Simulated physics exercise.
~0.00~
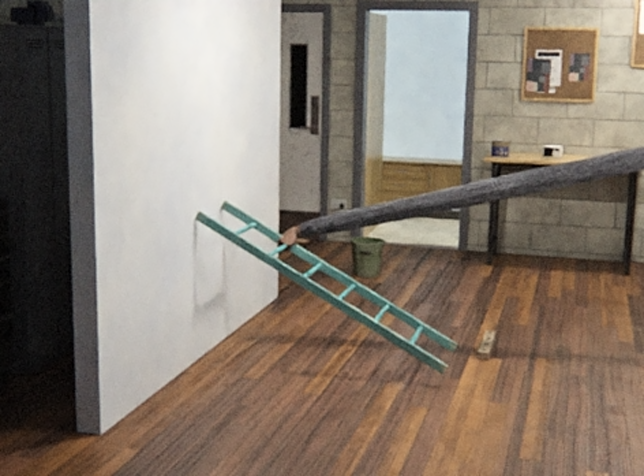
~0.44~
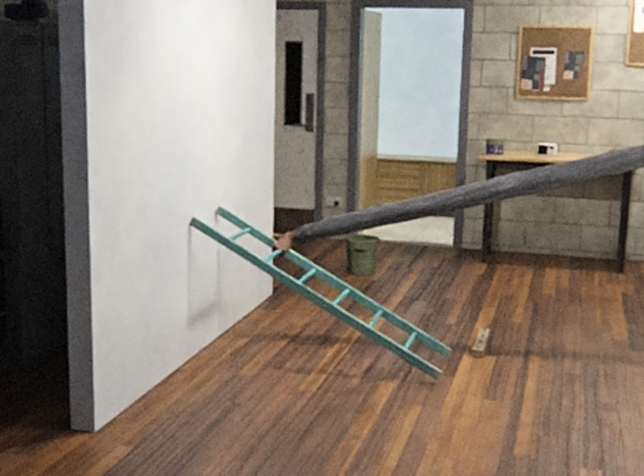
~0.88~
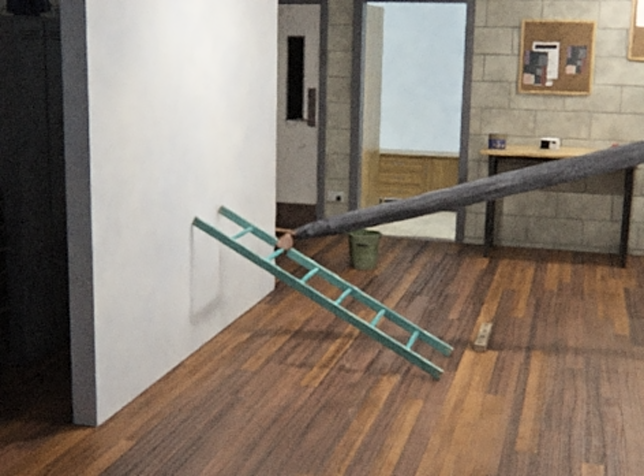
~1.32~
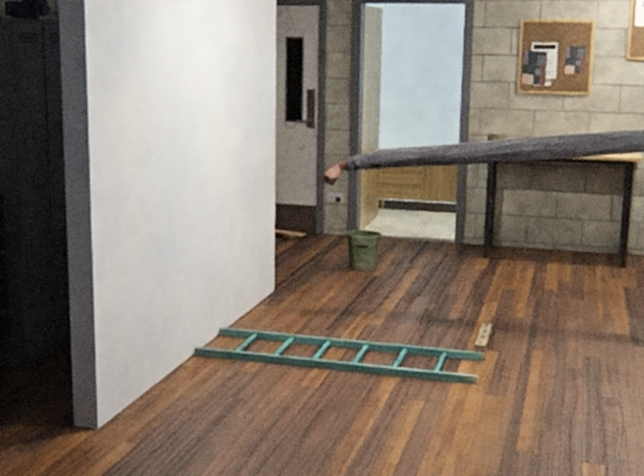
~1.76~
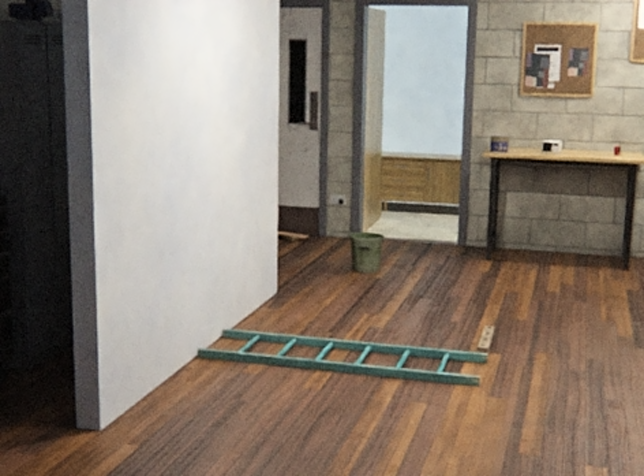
A hand props a turquoise ladder against a white wall, and it slides down flat.
